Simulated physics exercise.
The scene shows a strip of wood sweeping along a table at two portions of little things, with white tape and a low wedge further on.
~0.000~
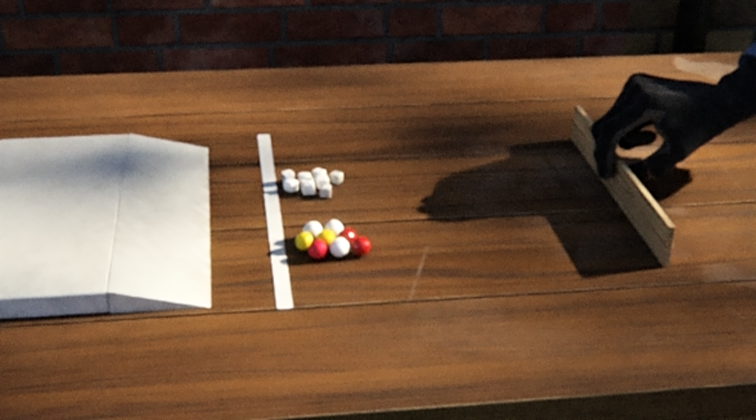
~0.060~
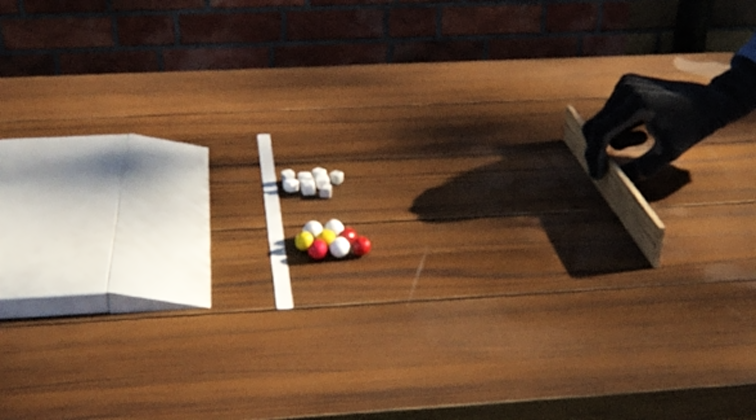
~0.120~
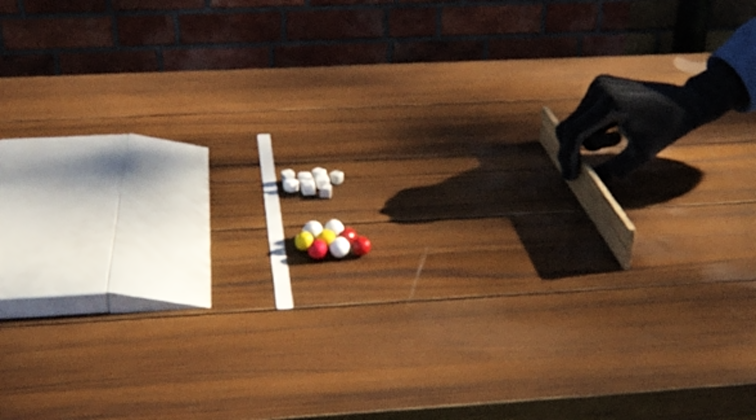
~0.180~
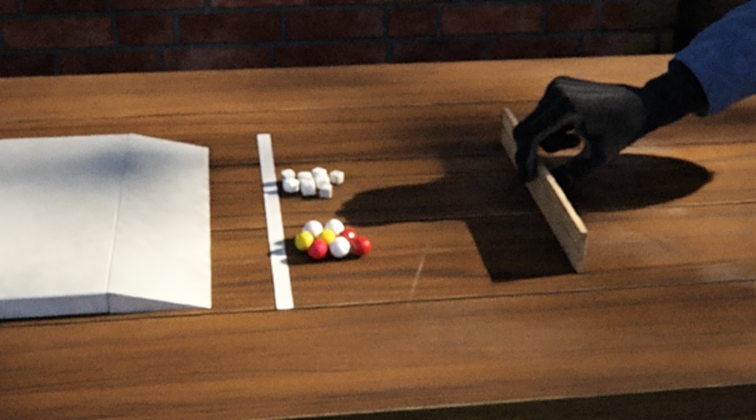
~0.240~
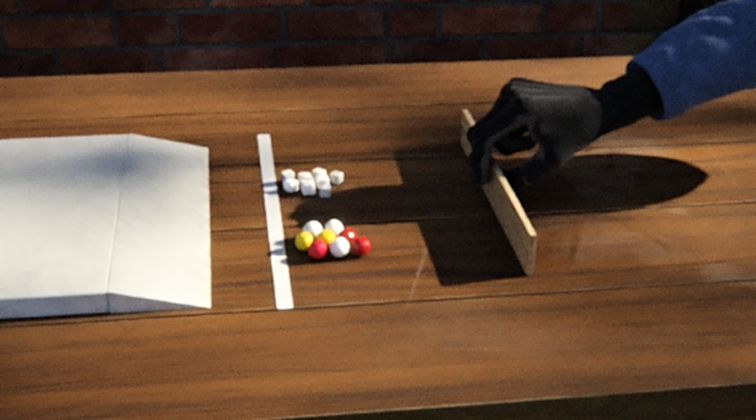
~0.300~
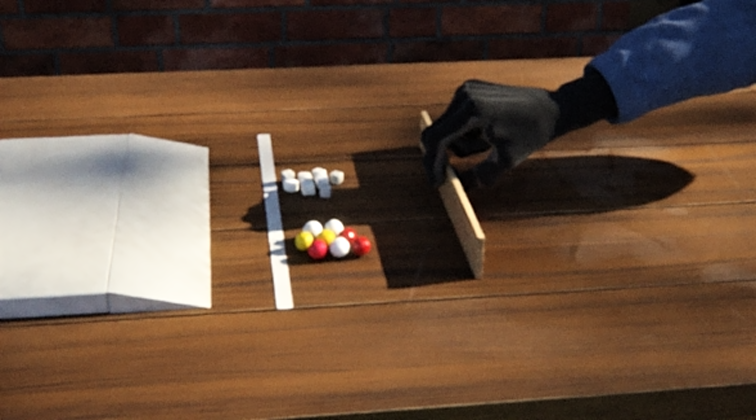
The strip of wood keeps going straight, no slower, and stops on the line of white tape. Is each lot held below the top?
The front lot: No, some goes over; the back lot: Yes, it stays below.
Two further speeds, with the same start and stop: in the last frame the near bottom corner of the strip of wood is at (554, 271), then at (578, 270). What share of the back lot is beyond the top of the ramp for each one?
Near 0 in a hundred, then near 0 in a hundred.
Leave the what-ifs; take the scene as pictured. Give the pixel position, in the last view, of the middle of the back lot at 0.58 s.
(224, 189) or so.
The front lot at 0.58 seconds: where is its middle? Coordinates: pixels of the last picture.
It will be centred somewhere around (191, 243).
By 0.43 s, strip of wood still moving, near (345, 172); front lot every one short of the ramp; back lot every one short of the ramp.
By 0.58 s, strip of wood stopped at the white tape; front lot the larger part on the ramp, roughly a quarter short of the ramp; back lot every one short of the ramp.
By 0.86 s, strip of wood stopped at the white tape; front lot every one past the top; back lot roughly a third on the ramp, roughly two thirds short of the ramp.
When it is over (1.8 s), strip of wood stopped at the white tape; front lot every one past the top; back lot not one past the top, roughly a quarter on the ramp, the larger part short of the ramp.
